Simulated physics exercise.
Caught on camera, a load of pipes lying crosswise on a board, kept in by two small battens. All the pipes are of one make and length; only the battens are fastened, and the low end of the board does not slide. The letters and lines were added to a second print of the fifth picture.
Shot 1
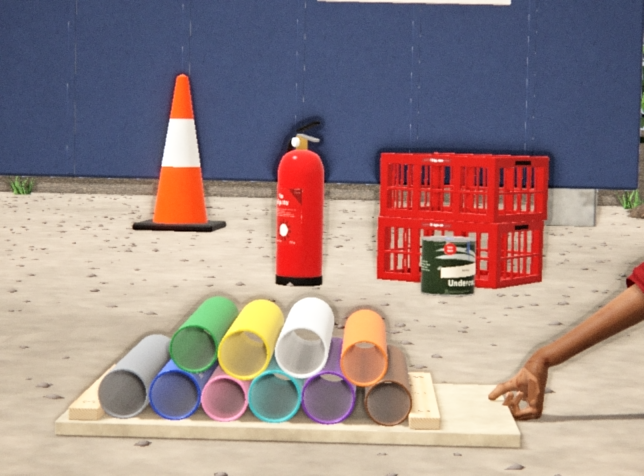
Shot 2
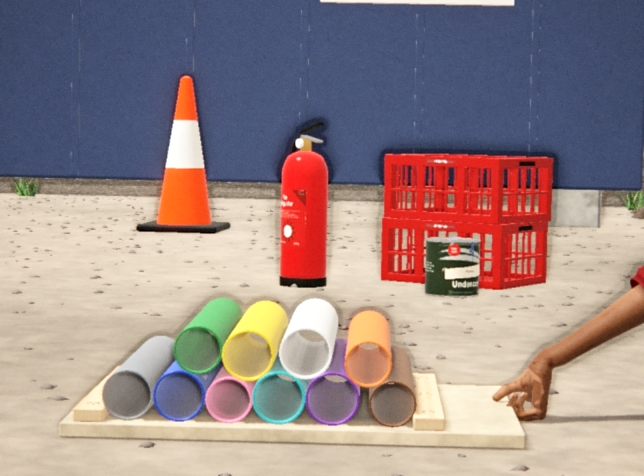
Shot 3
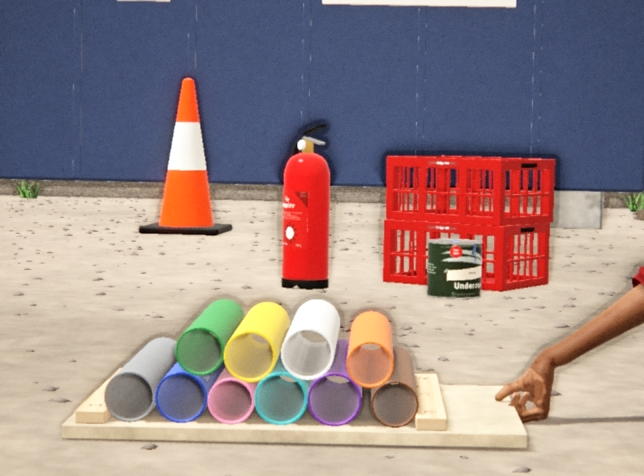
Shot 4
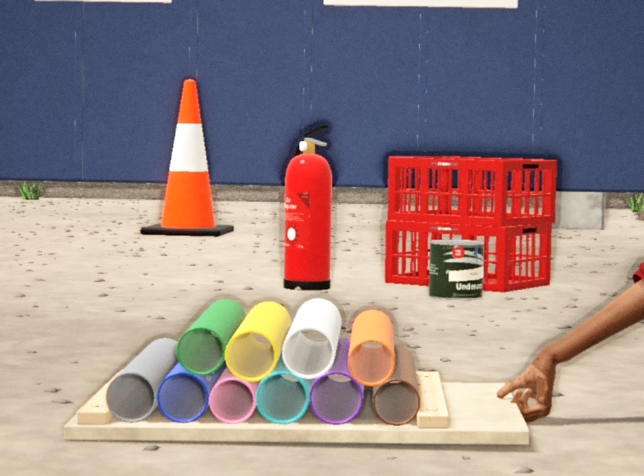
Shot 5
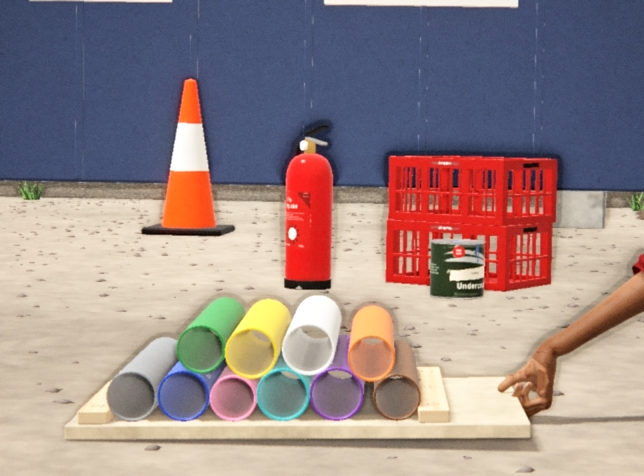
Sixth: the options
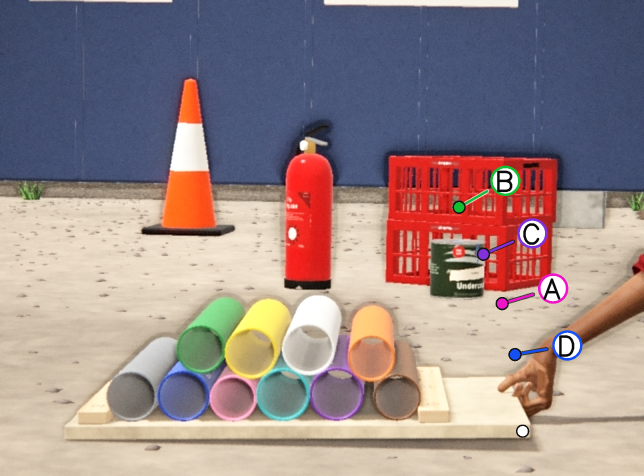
A hand gripping the right end of a board stacked with colourful pipes, everything staying still as the view shifts slightly.
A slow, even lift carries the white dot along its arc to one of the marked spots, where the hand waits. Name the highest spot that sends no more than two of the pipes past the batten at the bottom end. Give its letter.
The highest mark that will do is C.
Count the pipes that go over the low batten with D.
With D, none.
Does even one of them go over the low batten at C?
Yes, at C.
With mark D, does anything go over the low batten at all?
No.
On the marked copy, A at (502, 304); B at (459, 207); C at (484, 254); D at (515, 355); the white dot at (523, 431).
Taking C. A third of the way, board at 16°.
Two thirds of the way, board at 24°.
When it is over, board at 24°, two over the low batten (yellow, green).
As for the rest, A none over the low batten; B nine over the low batten; D none over the low batten.
